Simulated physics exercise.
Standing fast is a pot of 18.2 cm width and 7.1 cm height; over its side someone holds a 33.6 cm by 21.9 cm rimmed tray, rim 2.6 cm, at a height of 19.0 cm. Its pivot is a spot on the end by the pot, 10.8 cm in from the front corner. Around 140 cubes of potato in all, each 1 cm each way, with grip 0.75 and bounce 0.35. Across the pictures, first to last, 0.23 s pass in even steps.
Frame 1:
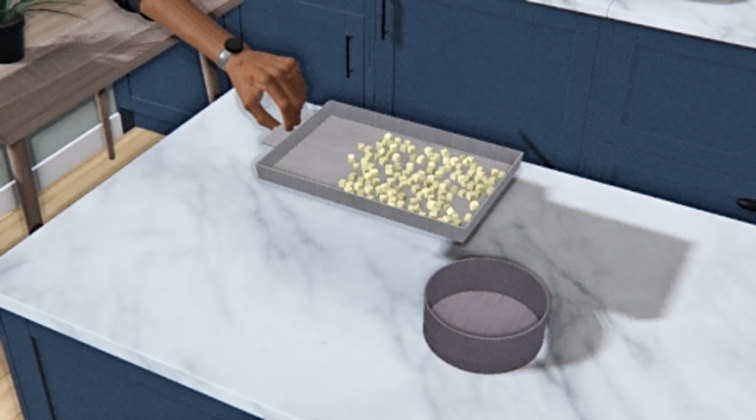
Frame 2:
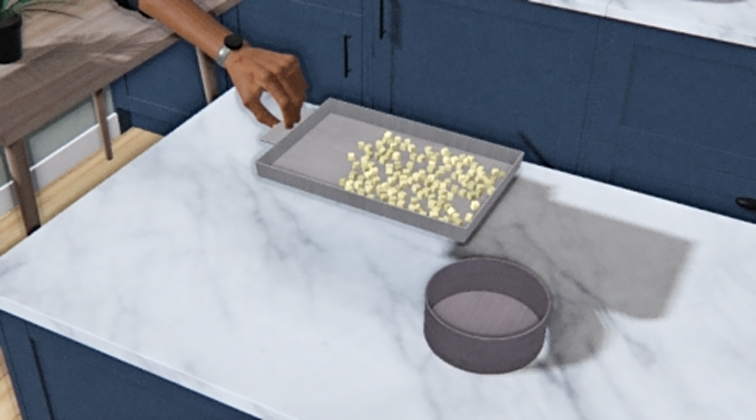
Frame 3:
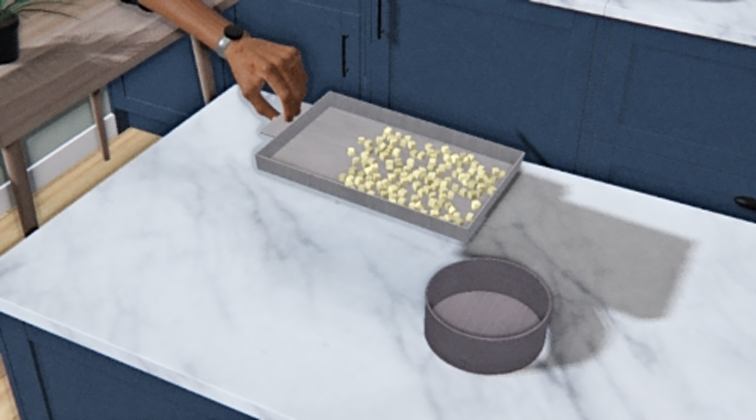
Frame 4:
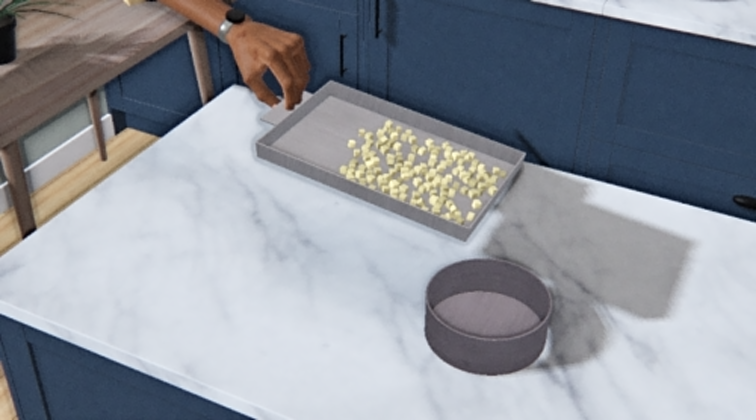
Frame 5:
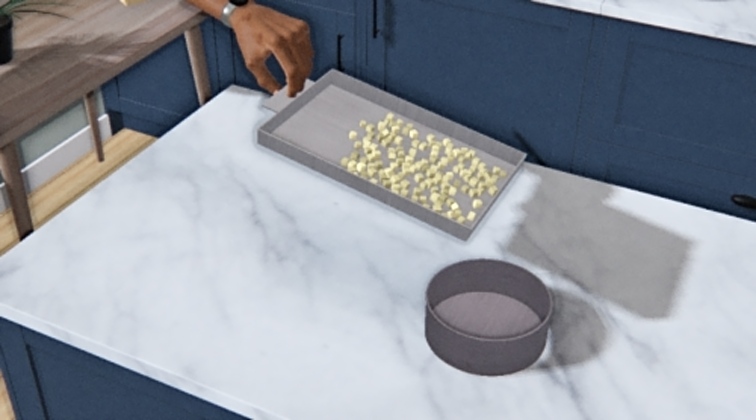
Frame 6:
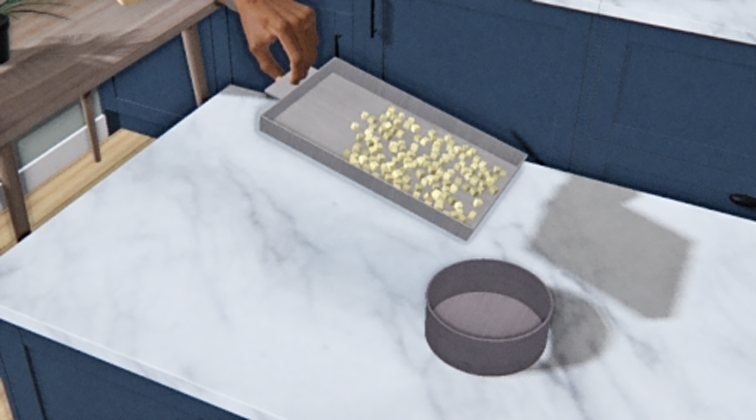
Hand raising the left end of a grey rimmed tray of pale potato cubes, tilting it beside a round pot on marble.
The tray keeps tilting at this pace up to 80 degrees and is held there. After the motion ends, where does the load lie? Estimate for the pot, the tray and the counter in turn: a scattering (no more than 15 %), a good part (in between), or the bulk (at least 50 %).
Estimate - pot: A scattering, tray: The bulk, counter: A good part.
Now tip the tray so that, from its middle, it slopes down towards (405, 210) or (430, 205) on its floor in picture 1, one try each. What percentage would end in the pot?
About 35 and 45 per cent.
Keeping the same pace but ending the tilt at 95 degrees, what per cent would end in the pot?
About 30 in a hundred would end up in the pot.
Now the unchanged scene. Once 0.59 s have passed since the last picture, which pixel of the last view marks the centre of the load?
Load centre, approx.: (502, 187) px.
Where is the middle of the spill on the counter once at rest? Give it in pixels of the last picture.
Spill centre at rest: About (625, 314).
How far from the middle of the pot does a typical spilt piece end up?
24 cm.
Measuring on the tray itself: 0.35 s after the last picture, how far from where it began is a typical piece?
Displacement on the tray: Roughly 3 cm.
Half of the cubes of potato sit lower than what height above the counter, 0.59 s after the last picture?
I'd put it near 20 cm.
Then, 0.35 s after the last picture, tilt 47 degrees; the tray holds 100 %, the pot 0 %.
Then, 0.59 s after the last picture, tilt 68 degrees; the tray holds 85 %, the pot 0 %.
Then, 0.93 s after the last picture, tilt 80 degrees; the tray holds 60 %, the pot 5 %.
In the end, pot 5 %, tray 60 %, counter 35 %.
